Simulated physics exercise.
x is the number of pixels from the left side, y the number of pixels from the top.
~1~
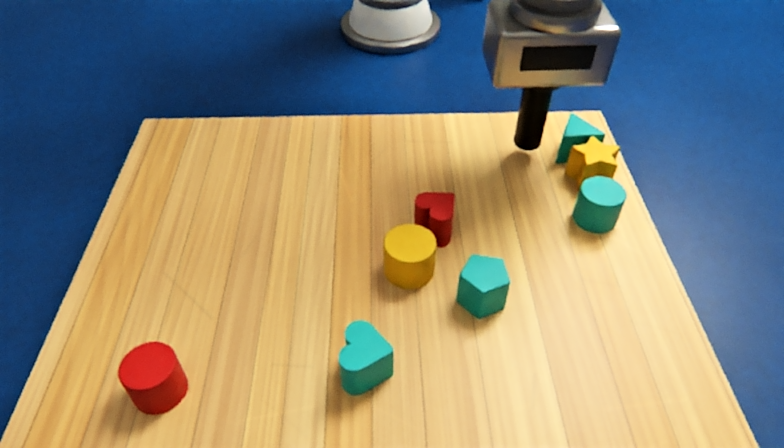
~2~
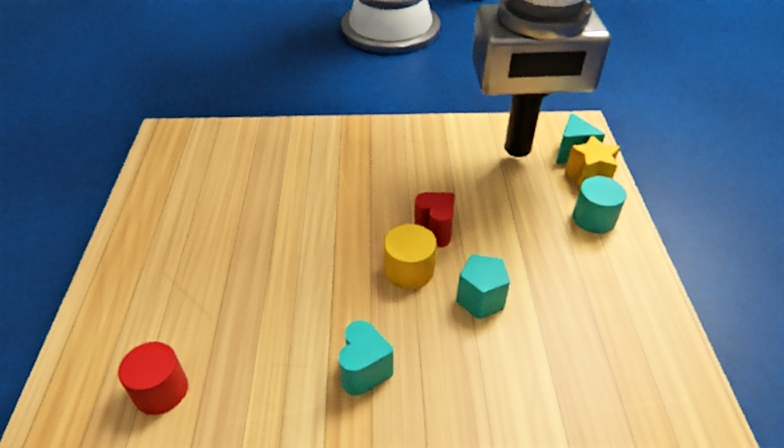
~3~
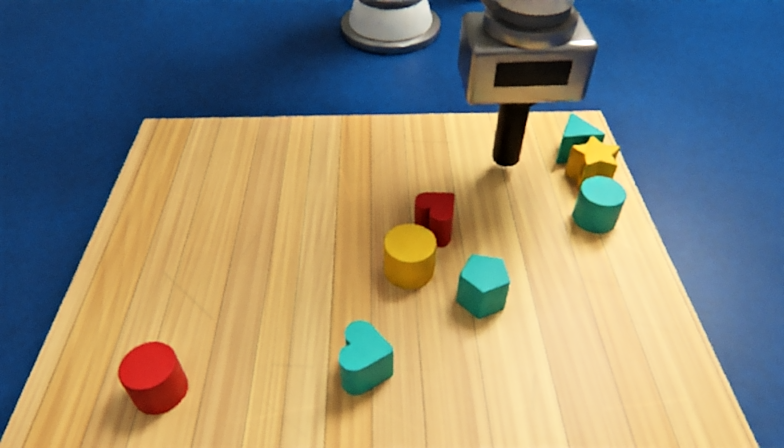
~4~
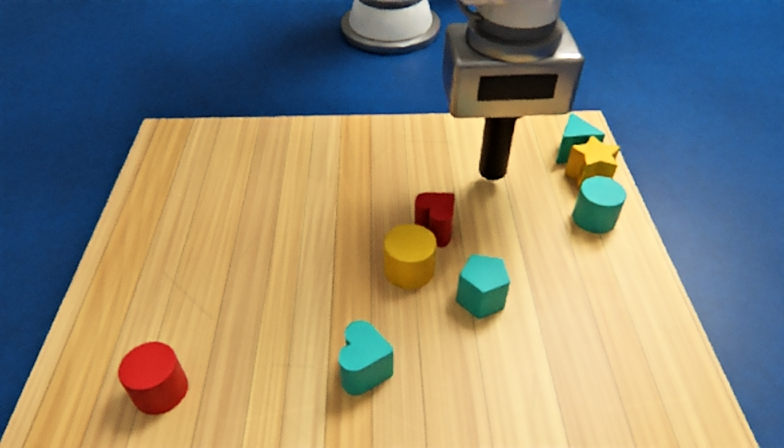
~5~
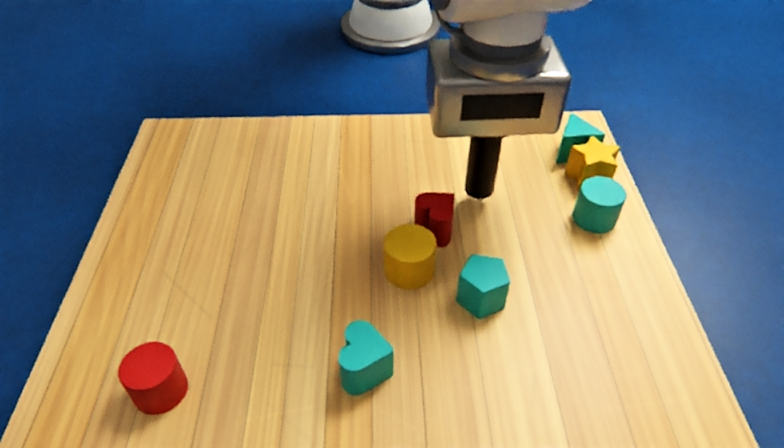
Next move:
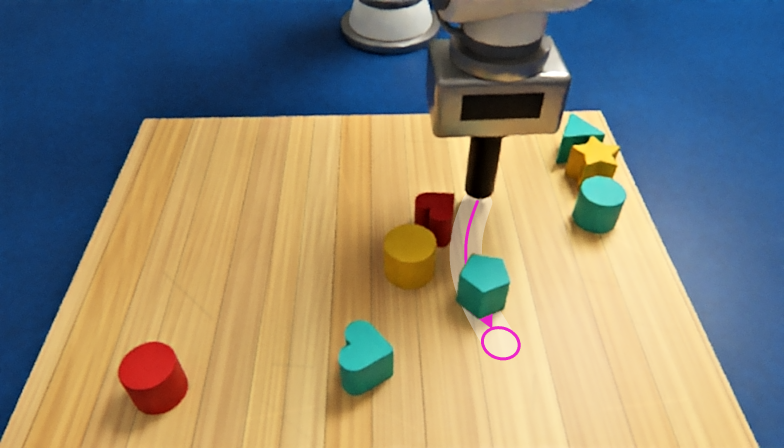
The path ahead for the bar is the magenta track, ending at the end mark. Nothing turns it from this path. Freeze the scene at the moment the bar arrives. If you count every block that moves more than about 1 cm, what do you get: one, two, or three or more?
I count one.
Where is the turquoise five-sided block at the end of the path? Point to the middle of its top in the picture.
It is going to be at (544, 341).
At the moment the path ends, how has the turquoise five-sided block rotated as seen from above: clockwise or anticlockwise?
It rotates counterclockwise.
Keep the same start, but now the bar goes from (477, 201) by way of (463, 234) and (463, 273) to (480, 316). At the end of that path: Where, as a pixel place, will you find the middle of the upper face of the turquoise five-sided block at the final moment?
At the end it should sit near (522, 311).
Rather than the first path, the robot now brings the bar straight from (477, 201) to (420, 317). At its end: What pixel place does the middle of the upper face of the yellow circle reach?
It ends at (390, 256).
Path on the board, from (477, 201) over (466, 242) and (473, 290) to (501, 343).
On the path given first. One third of the way, bar (468, 230); nothing pushed yet.
Two thirds of the way, bar (475, 280); turquoise five-sided block (500, 294), turned 15° anticlockwise.
At the end, bar (503, 332); red heart in place; turquoise five-sided block (544, 341), turned 60° anticlockwise.
